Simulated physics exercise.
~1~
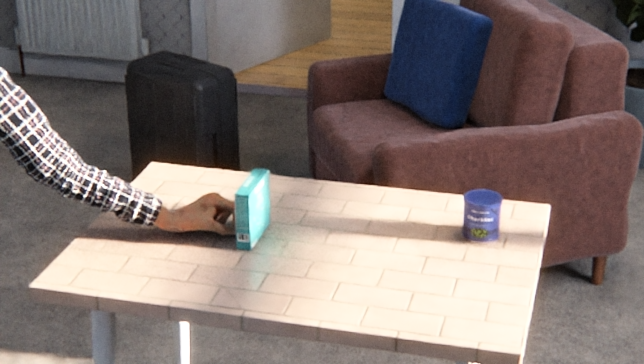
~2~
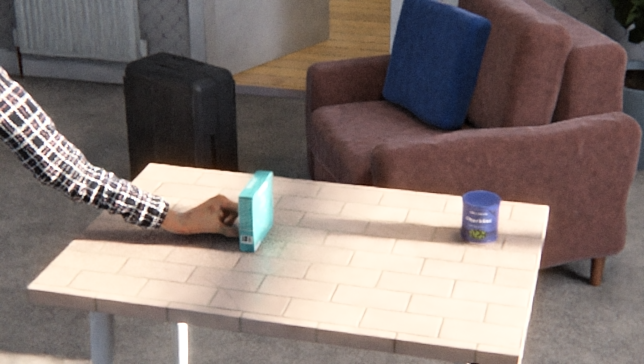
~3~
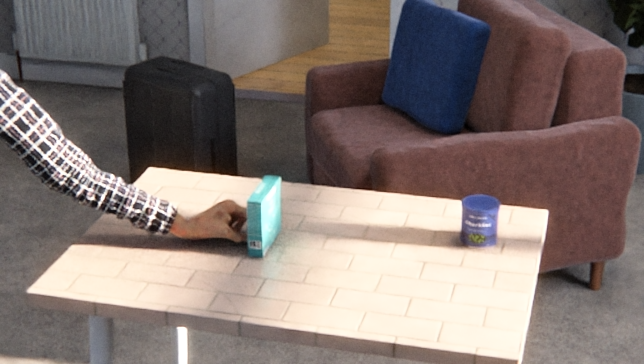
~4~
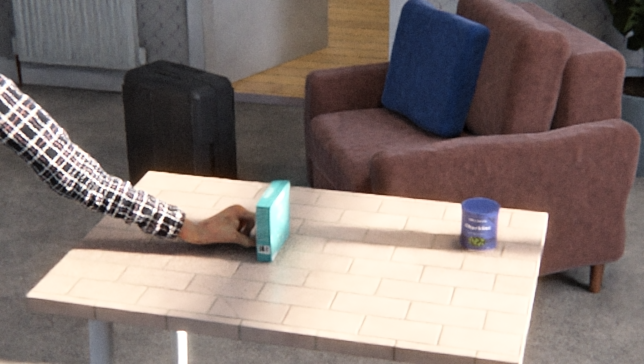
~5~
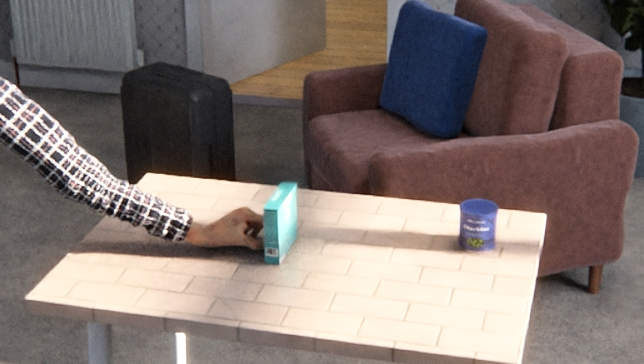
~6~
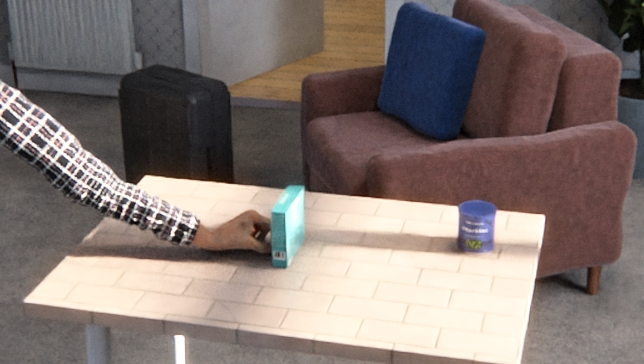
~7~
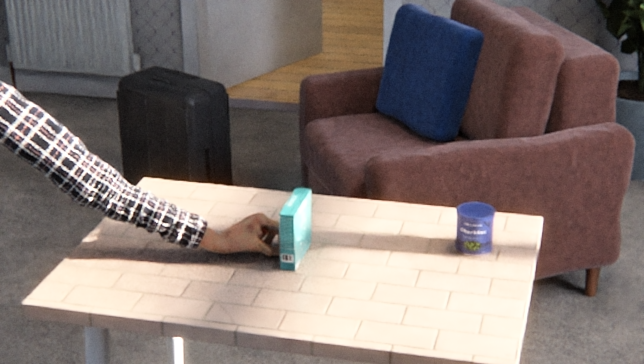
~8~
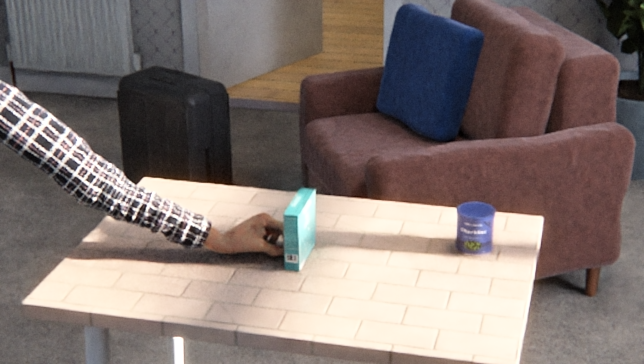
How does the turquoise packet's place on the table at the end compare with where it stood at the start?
At the end the turquoise packet stands a short way further right and slightly nearer the viewer than at the start, so it is closer to the blue tin.
